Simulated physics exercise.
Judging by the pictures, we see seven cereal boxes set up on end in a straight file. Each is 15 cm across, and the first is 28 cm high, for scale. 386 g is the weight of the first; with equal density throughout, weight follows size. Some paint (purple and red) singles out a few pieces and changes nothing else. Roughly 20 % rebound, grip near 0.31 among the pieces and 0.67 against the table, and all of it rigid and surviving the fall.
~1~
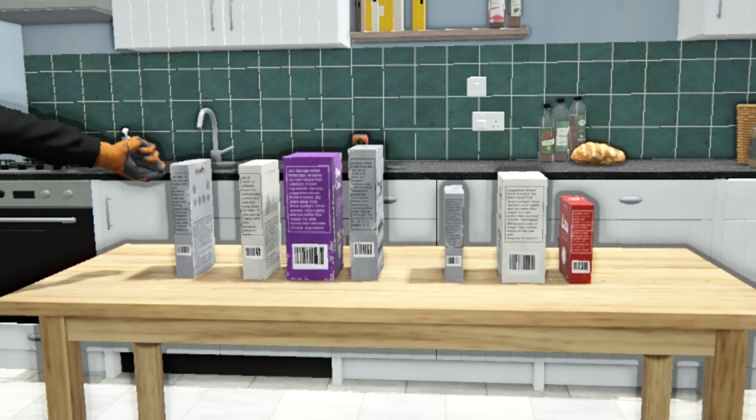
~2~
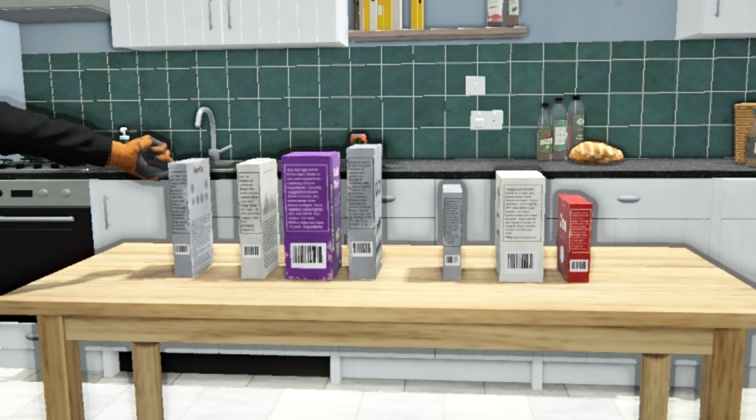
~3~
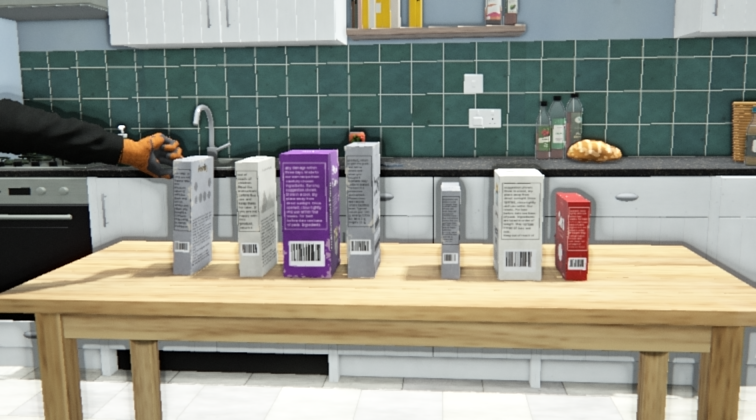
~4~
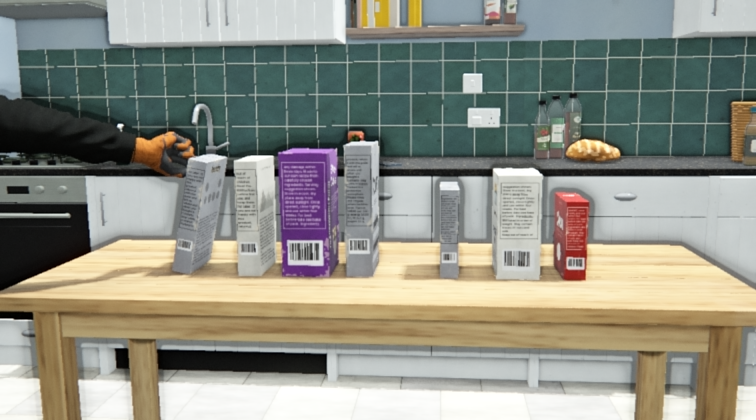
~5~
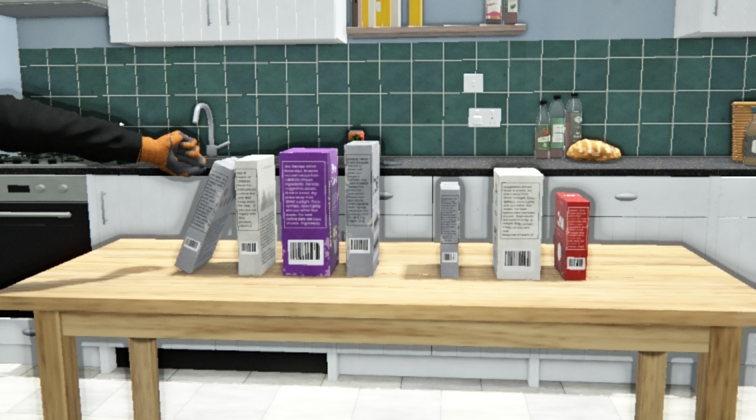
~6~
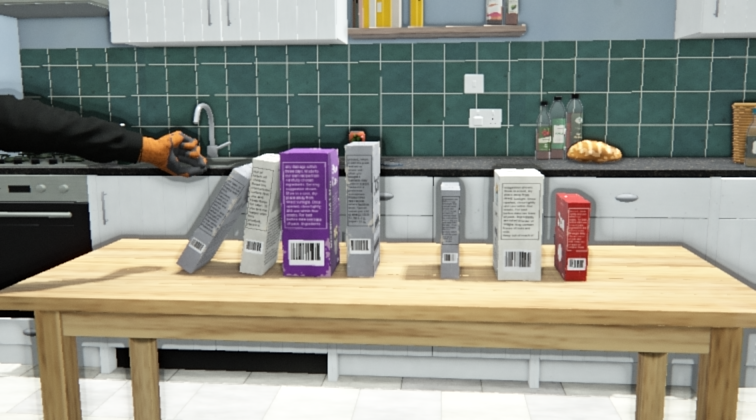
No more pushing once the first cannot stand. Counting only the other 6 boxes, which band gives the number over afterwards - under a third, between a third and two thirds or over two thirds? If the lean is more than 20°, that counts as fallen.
I would say under a third of them.
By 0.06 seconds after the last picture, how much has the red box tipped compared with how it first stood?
Some 0°.
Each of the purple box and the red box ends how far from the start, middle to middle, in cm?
Purple 0, red 0.
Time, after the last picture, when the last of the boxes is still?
Somewhere close to 0.5 s.
Then, 0.06 s later than the last frame, none of the 6 other boxes over, 1 disturbed.
When it is over, none of the 6 other boxes over, 1 disturbed; purple box unmoved; red box unmoved. That is 0 per cent. Six left standing. In pixels of the last frame, middles, purple box near (312, 211), red box near (571, 236).
